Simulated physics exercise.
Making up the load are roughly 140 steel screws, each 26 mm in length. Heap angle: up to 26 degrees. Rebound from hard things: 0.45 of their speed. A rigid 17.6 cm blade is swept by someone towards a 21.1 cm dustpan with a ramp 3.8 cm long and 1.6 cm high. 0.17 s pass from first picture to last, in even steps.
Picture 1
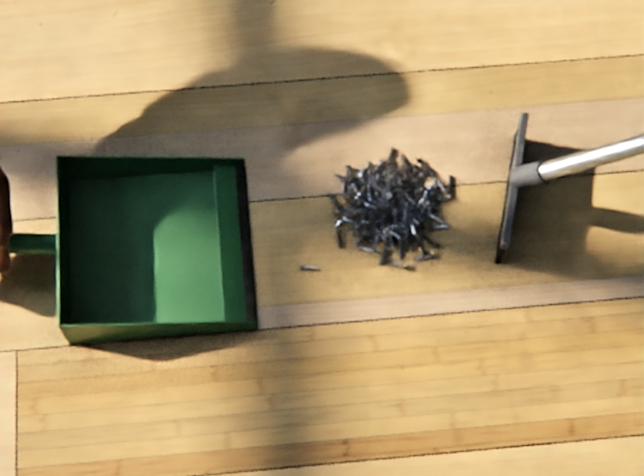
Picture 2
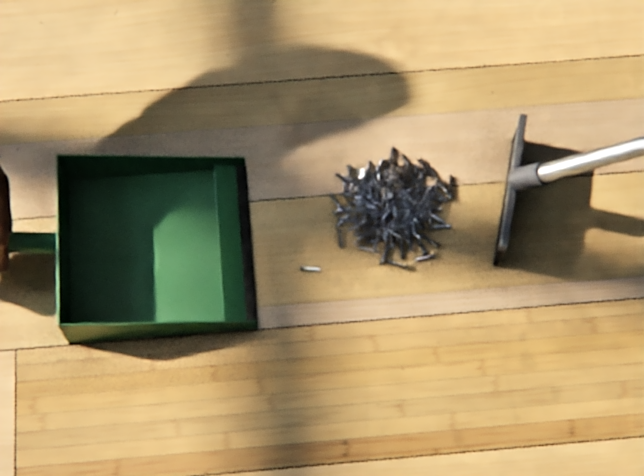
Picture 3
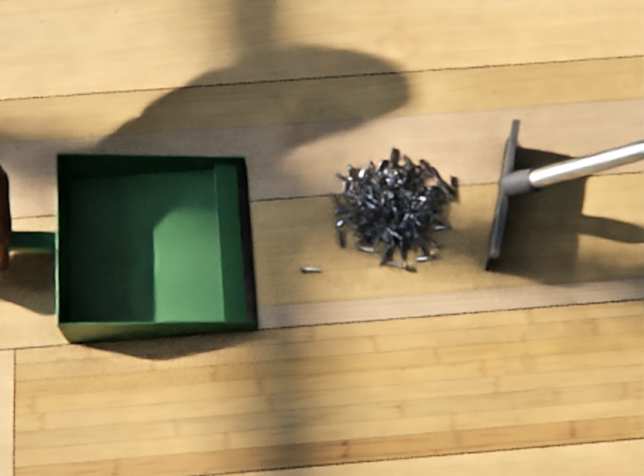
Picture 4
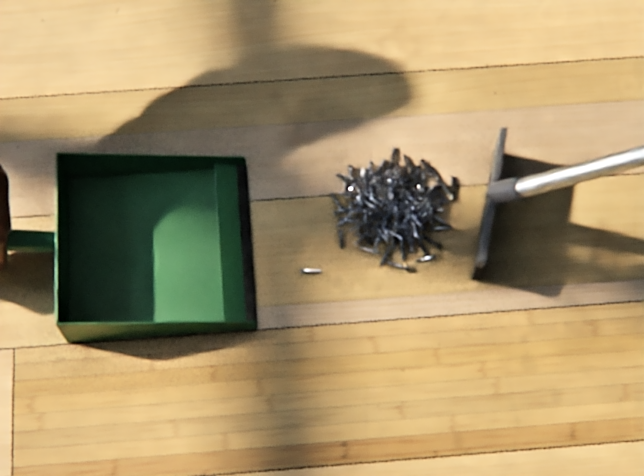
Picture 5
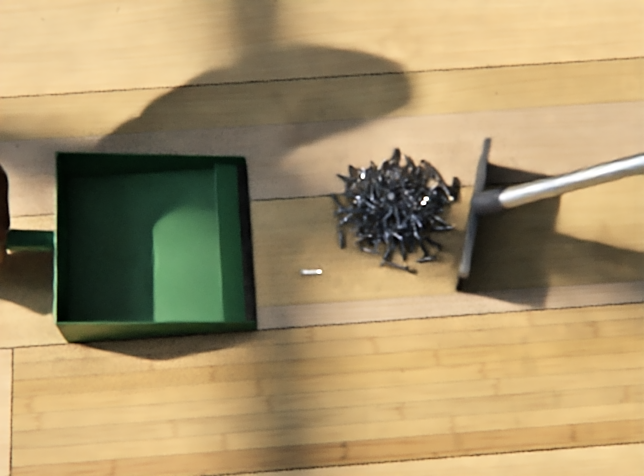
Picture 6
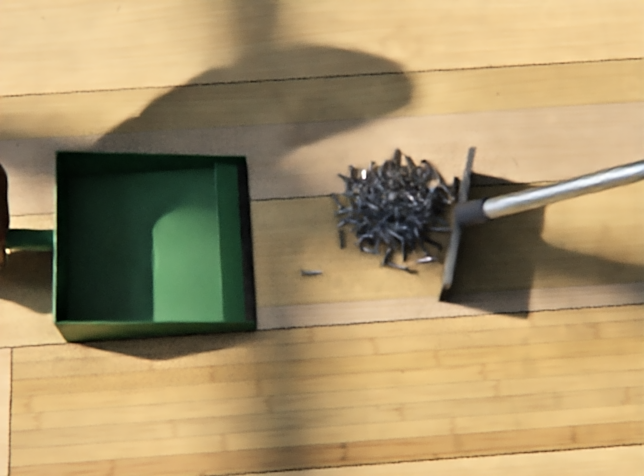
A blade on a metal handle slides left to the edge of a pile of screws.
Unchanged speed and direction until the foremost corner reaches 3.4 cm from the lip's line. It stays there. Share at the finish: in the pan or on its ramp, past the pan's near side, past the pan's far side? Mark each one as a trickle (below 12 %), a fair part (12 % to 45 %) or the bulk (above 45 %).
Pan: A trickle; near side: A trickle; far side: A trickle.
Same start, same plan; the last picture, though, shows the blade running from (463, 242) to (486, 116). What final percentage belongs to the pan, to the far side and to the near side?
That ends as pan 10, far 25, and near 0.
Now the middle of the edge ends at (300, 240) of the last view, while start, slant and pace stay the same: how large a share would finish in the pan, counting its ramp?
That would come to near 5 percent.
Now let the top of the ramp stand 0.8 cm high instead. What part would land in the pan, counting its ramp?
Something like 0 per cent, ramp included.
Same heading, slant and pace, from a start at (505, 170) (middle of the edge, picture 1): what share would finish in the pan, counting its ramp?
0 per cent, roughly.
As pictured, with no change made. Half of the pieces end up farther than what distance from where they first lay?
About 8 cm.
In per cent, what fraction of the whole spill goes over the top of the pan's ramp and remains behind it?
Estimate: Near 0 per cent of all.
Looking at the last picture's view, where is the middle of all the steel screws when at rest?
After settling, the middle sits near (327, 207).
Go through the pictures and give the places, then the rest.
Blade from (505, 245) to (524, 120), moved 0.0 cm, 0 of the pieces shifted so far; middle of the pieces at (391, 206); pan at (144, 254), in the first picture.
Blade from (503, 247) to (522, 121), moved 0.4 cm, 0 of the pieces shifted so far; middle of the pieces at (391, 206), in the second picture.
Blade from (495, 253) to (515, 126), moved 1.7 cm, 0 of the pieces shifted so far; middle of the pieces at (392, 206), in the third picture.
Blade from (481, 262) to (502, 135), moved 3.7 cm, 1 of the pieces shifted so far; middle of the pieces at (393, 207), in the fourth picture.
Blade from (464, 273) to (487, 144), moved 6.1 cm, 1 of the pieces shifted so far; middle of the pieces at (393, 207), in the fifth picture.
Blade from (447, 284) to (471, 154), moved 8.5 cm, 2 of the pieces shifted so far; middle of the pieces at (394, 207); pan at (142, 252), in the sixth picture.
Then, 0.16 s after the last picture, middle of the blade 15 cm from the lip; 0 % over the lip, far side 0 %, near side 0 %.
Then, 0.27 s after the last picture, middle of the blade 8 cm from the lip; 0 % over the lip, far side 0 %, near side 0 %.
Then, 0.50 s after the last picture, middle of the blade 6 cm from the lip; 0 % over the lip, far side 0 %, near side 0 %.
In the end, pan 0 %, near side 0 %, far side 0 %, in front of the lip or behind the blade 100 %.
